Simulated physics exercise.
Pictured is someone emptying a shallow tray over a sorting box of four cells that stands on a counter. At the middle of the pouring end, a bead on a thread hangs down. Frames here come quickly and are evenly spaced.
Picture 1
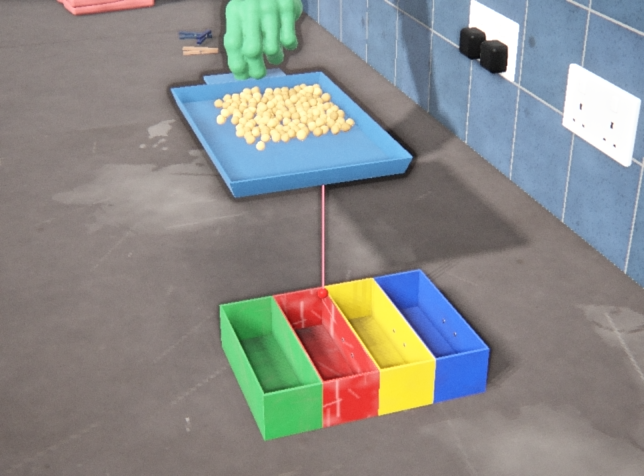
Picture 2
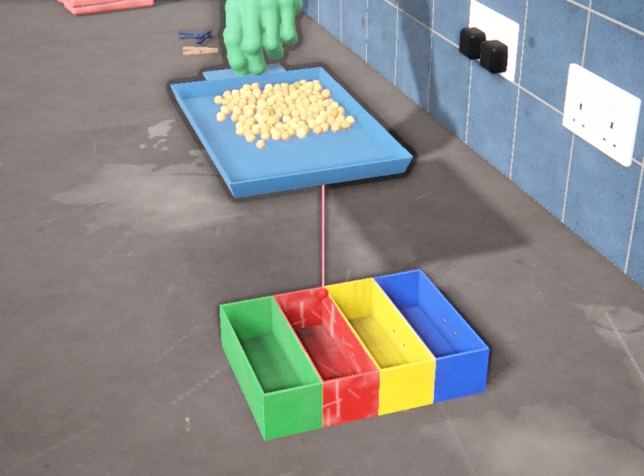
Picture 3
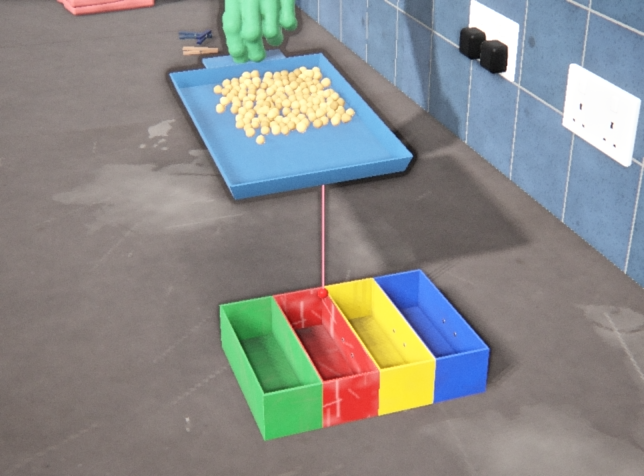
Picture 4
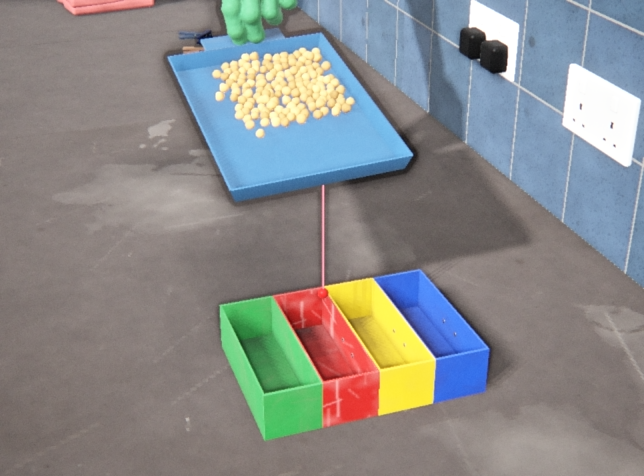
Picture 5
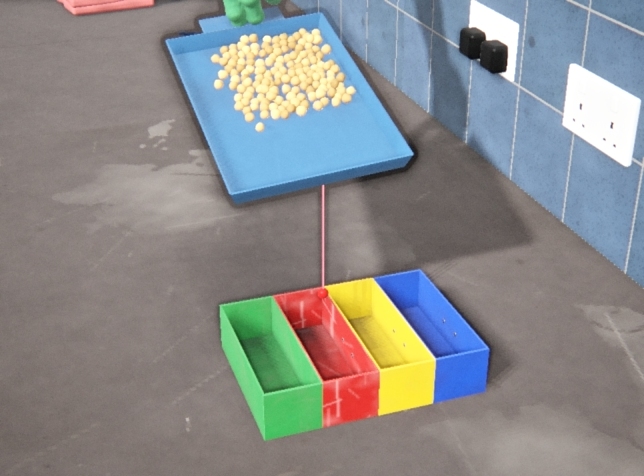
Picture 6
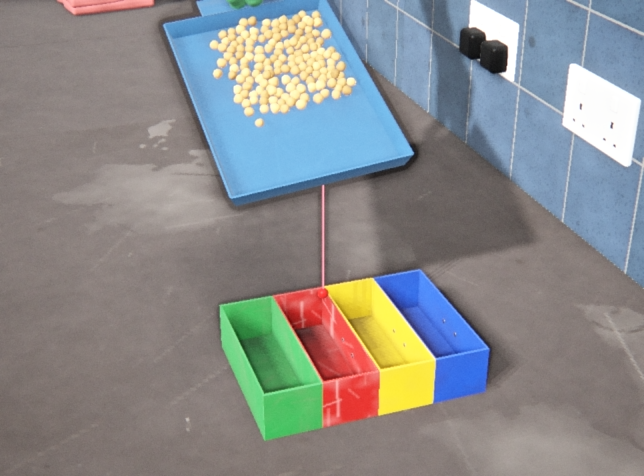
To begin with, a green hand holds a blue tray of dried chickpeas nearly level above a box with green, red, yellow and blue cells. The tray's far end then rises steadily while its near edge tips slightly down at the left corner, and the chickpeas stay bunched toward the back.
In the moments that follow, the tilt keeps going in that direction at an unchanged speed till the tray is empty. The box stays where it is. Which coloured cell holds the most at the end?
The green cell holds the most.
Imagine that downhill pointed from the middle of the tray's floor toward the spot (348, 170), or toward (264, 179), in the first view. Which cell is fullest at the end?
First: Blue, second: That green cell.
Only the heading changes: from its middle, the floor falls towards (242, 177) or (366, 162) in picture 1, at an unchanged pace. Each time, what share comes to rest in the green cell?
You'd get 60 per cent the first time and 0 per cent the second time.
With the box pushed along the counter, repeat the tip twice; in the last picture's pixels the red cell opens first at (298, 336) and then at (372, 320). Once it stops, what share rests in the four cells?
Trial 1 near 90 %, trial 2 near 20 %.
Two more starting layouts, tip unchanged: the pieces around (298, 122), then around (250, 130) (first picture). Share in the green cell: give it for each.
Close to 50 and close to 50 per cent.
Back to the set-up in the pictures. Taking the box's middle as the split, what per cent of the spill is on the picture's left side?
Close to 90 in a hundred.
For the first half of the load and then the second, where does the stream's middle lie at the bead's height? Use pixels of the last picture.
Early-half point (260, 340); late-half point (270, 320).
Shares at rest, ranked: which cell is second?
That red cell.
Shortly afterwards, tray tipped steeply; near two thirds on the tray; near a third falling or outside the box.
Next, tray tipped past a quarter turn; a little on the tray; near a third in the green cell; a little in the red cell; only a few in the yellow cell; near a third falling or outside the box.
Some moments later, tray tipped past a quarter turn; near half in the green cell; near a quarter in the red cell; only a few in the yellow cell; near a quarter falling or outside the box.
In the end, tray tipped past a quarter turn; near half in the green cell; near a quarter in the red cell; only a few in the yellow cell; none at all in the blue cell; near a quarter outside the box.
